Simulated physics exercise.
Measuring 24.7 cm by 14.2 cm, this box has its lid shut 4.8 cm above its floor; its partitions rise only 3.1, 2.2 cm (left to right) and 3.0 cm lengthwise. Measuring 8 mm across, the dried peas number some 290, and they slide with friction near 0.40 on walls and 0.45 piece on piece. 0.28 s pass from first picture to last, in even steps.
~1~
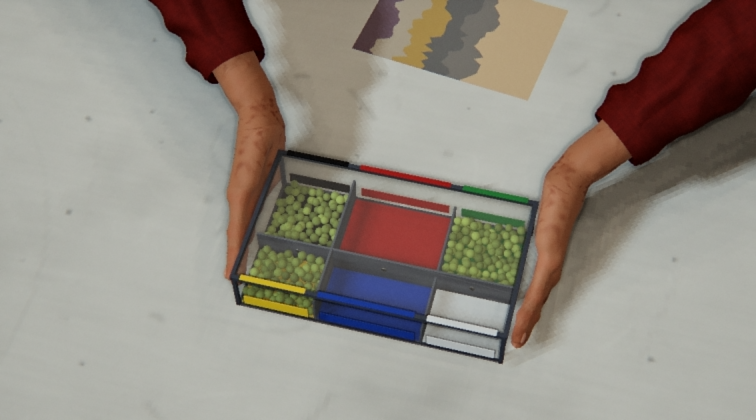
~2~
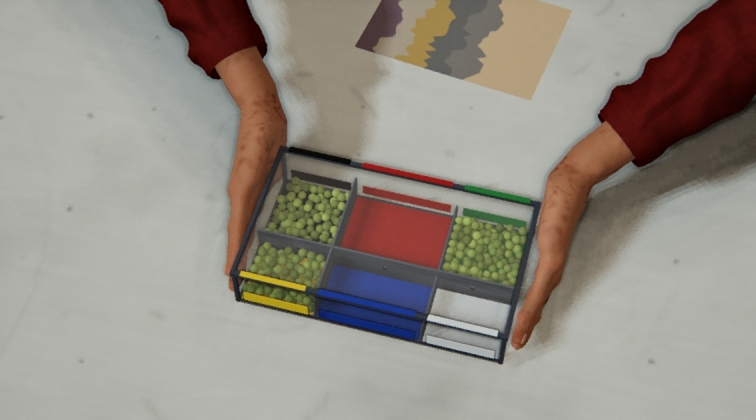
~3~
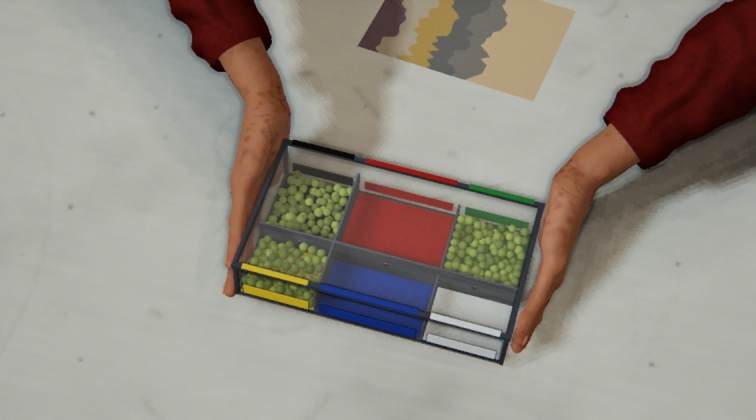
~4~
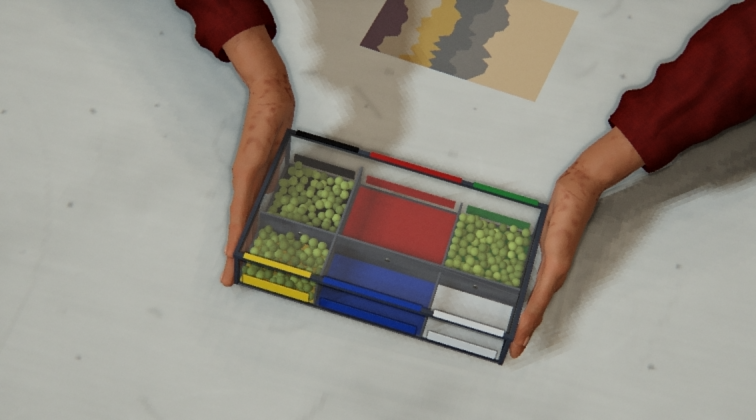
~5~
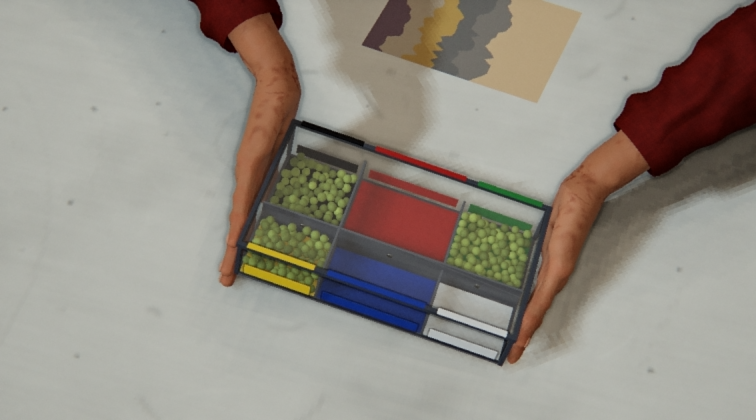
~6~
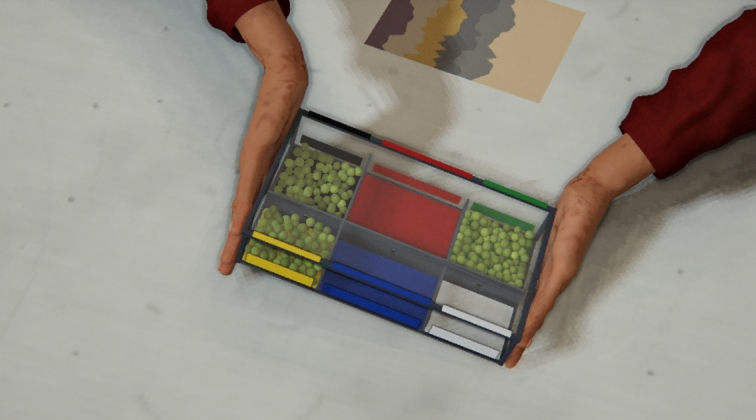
Two hands held a clear, divided box with green peas in three of its compartments, then gradually tilted it, raising the left side while the peas stayed in their sections.
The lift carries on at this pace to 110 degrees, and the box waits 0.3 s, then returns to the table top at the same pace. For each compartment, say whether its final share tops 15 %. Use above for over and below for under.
Verdicts: Red below, blue below, green above, yellow below, white below, black below.
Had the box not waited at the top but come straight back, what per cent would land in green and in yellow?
Final amounts, green 75% and yellow 5%.
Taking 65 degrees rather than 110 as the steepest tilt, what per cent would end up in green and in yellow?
Shares: Green 40, yellow 30, per cent.
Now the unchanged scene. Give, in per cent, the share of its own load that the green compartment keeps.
Some 100 per cent.
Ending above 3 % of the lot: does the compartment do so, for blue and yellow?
Note - blue negative, yellow affirmative.
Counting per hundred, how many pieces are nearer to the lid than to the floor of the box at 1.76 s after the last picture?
About 70 per cent.
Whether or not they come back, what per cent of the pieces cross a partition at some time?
Roughly 40 in a hundred.
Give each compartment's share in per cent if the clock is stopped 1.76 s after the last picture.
You'd find red at 10, blue at 0, green at 65, yellow at 10, white at 0 and black at 15 per cent.
Then, 1.76 s after the last picture, tilt 110 degrees; red 10 %, green 65 %, yellow 10 %, black 15 %.
Then, 2.94 s after the last picture, tilt 55 degrees; green 75 %, yellow 10 %, white 5 %, black 10 %.
Then, 4.06 s after the last picture, tilt 0 degrees; green 75 %, yellow 10 %, white 5 %, black 10 %.
In the end, red 0 %, blue 0 %, green 75 %, yellow 10 %, white 5 %, black 10 %.
